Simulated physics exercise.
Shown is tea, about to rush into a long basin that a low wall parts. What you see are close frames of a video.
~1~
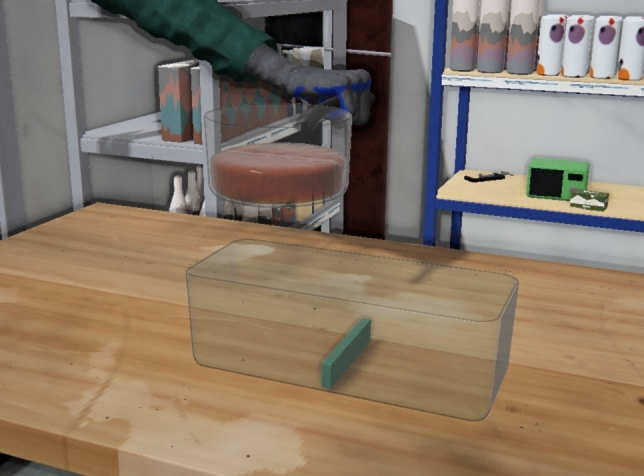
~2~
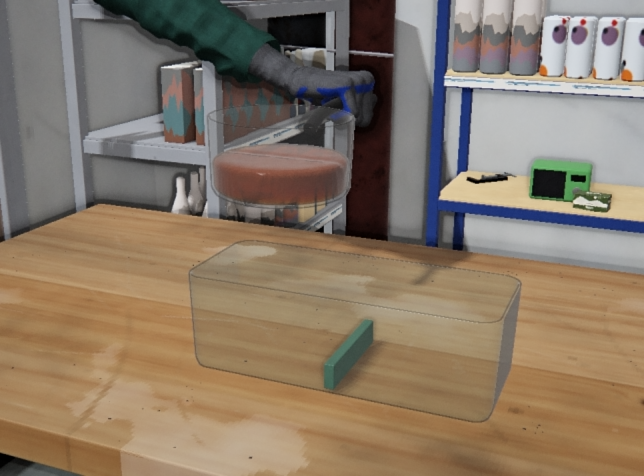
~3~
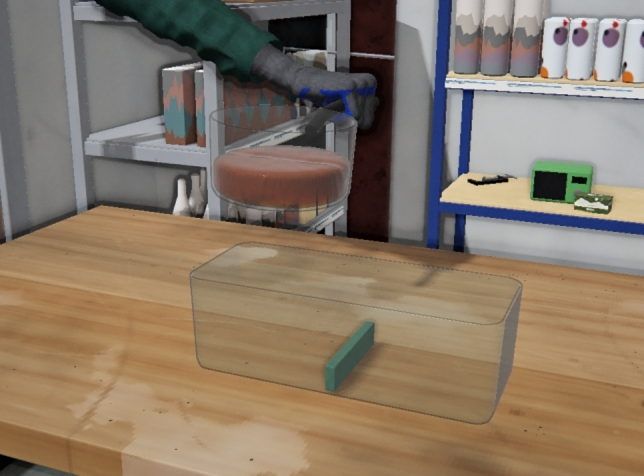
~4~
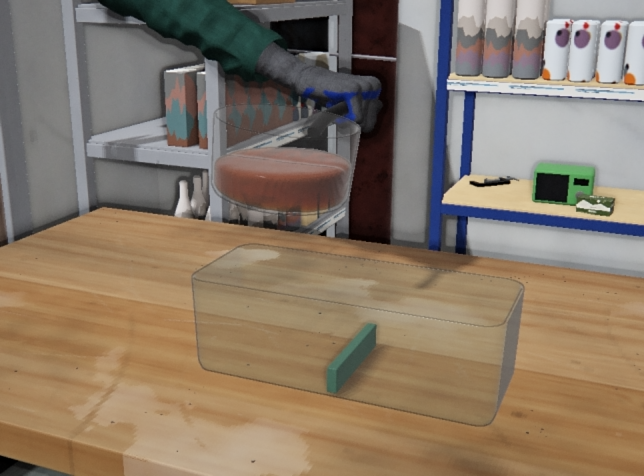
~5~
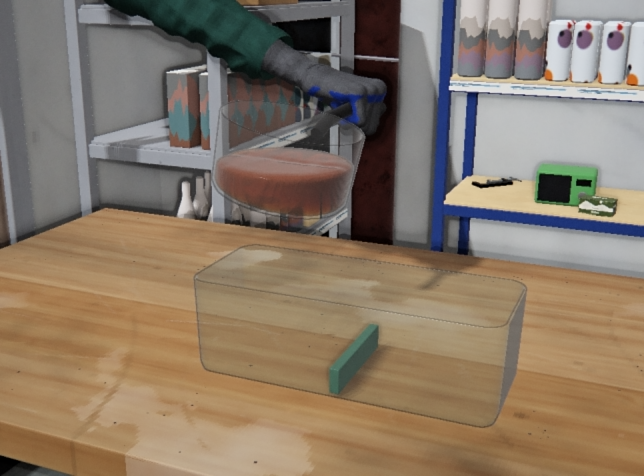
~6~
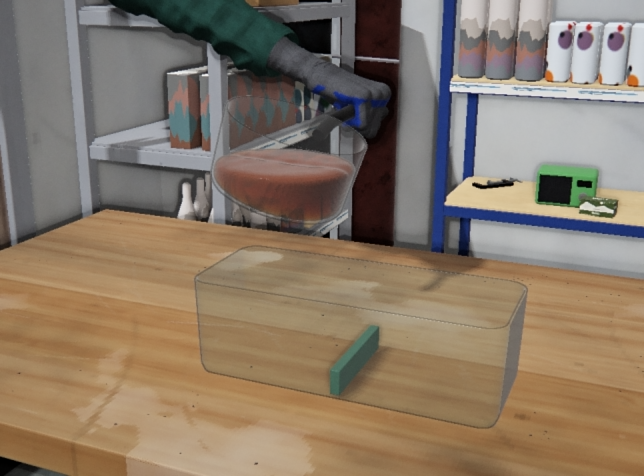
At first, a gloved hand holds a round, clear container of reddish-brown liquid upright above a wooden table, behind a long transparent basin with a low green wall inside. Then the hand gradually tilts the container to the right, its right rim dipping lower while the basin stays in place.
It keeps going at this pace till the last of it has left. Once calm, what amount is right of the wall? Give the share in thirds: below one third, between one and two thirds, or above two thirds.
Beyond two thirds.
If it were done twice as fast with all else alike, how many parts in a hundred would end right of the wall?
It comes to about 85 per cent.
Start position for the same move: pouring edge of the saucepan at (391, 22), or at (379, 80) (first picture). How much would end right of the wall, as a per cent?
90 %, 90 %.
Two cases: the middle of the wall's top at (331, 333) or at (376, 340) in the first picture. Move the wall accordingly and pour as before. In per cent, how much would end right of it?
About 95 per cent, then about 55 per cent.
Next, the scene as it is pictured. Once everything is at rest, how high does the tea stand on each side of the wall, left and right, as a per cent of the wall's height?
Left 10 %, right 90 %.
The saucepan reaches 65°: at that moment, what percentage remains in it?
Roughly 75 percent remains at that point.
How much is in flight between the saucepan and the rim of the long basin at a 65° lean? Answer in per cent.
About 20 per cent.
A moment on, the saucepan is tipped part way and 75 per cent is still to pour, 0 is left of the wall and 4 right of it.
Next, the saucepan is tipped on its side and 26 per cent is still to pour, 3 is left of the wall and 56 right of it.
Then the saucepan is tipped on its side and 6 per cent is still to pour, 9 is left of the wall and 81 right of it.
Later the saucepan is tipped on its side and 1 per cent is still to pour, 11 is left of the wall and 87 right of it.
At rest 14 per cent lies left of the wall, 85 right of it and 0 outside.
